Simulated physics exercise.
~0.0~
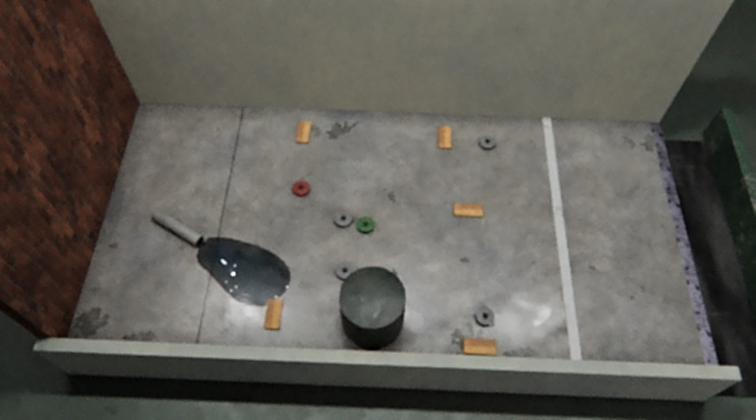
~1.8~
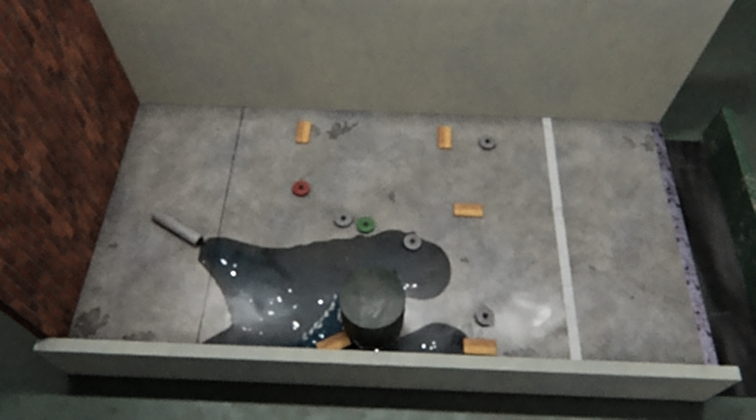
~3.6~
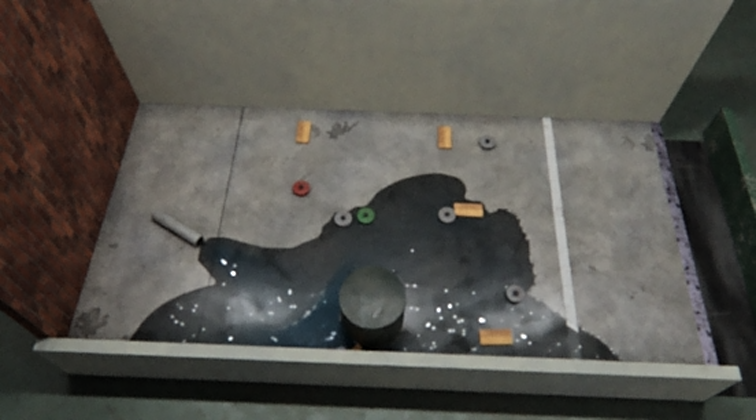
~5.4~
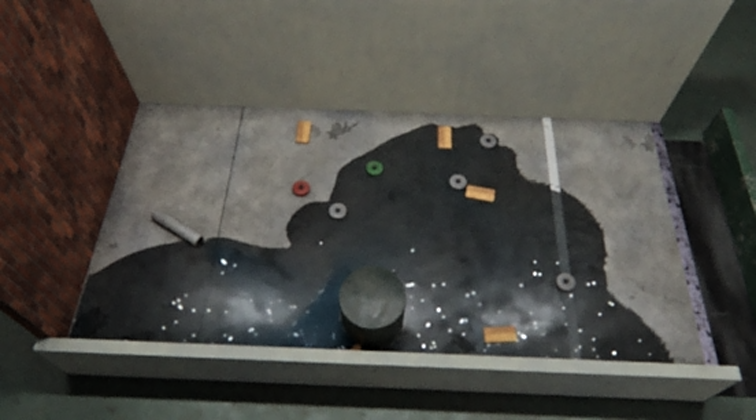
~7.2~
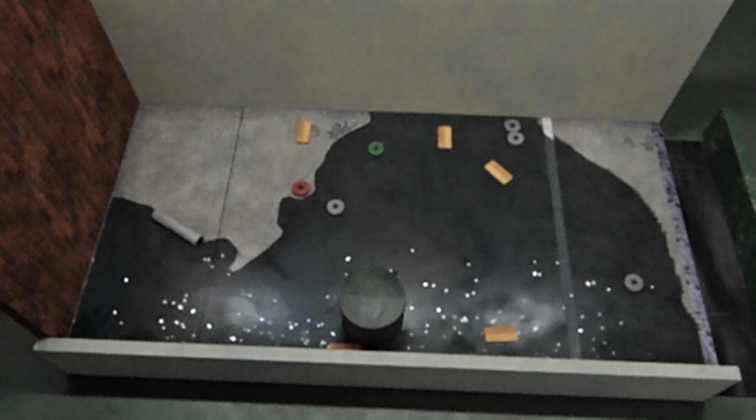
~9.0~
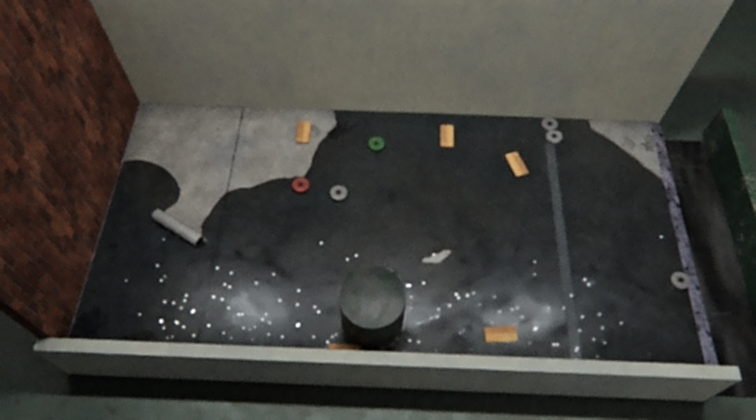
At first, dark water spreads from a hose at the left of a grey bay scattered with small lids and boards. It pools around a dark cylinder, pushing a board against its base and carrying a grey lid rightward. The water then fans up and right, nudging the green lid toward the back wall, while another grey lid crosses the painted stripe. As it covers most of the floor, two grey lids drift together near the back wall and a board swings up and right. Finally, three grey lids are over the stripe, one far right, while the red and green lids remain left of it.
